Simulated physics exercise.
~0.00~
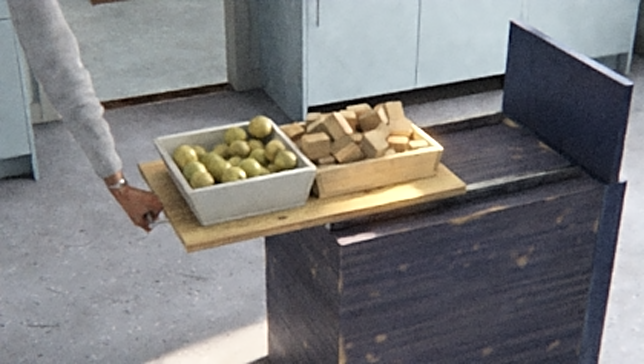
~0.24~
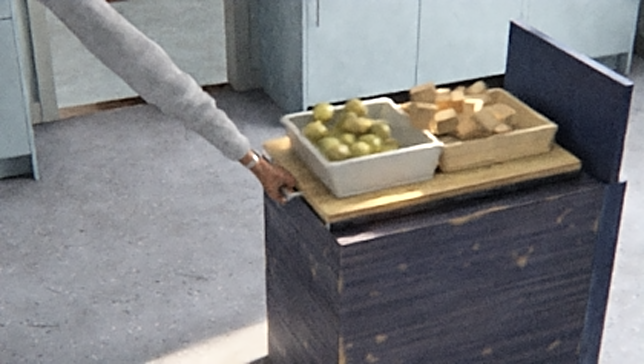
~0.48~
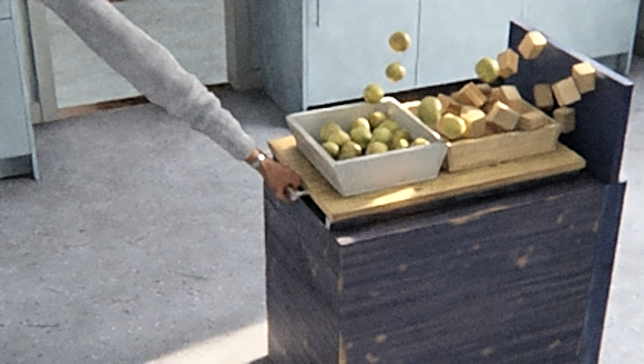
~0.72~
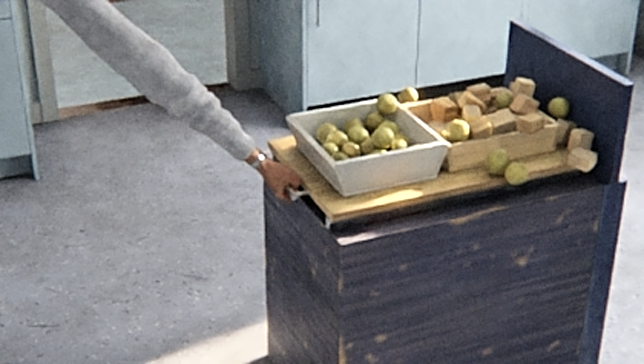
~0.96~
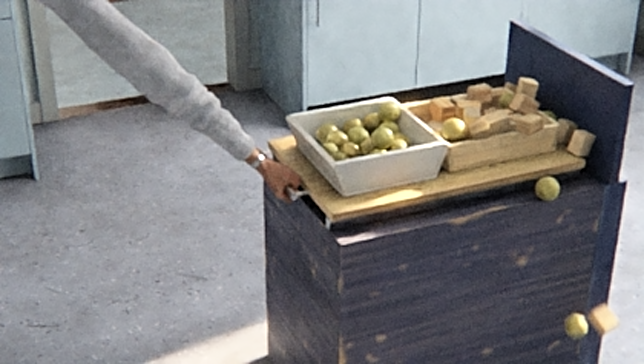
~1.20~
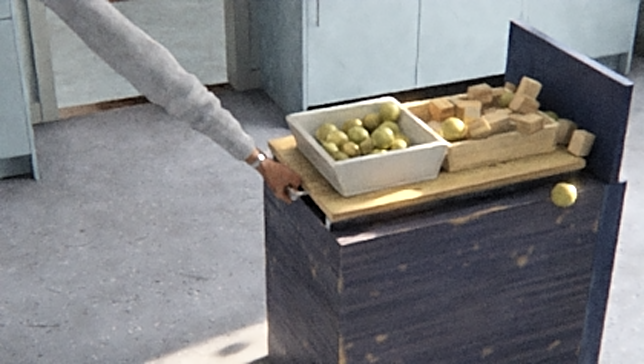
In the video, a hand pushes a sliding shelf holding a white crate of yellow-green apples and a wooden crate of wood blocks into a dark unit; as it stops, several pieces fly out toward the back panel, some falling off the side while most stay in the crates.
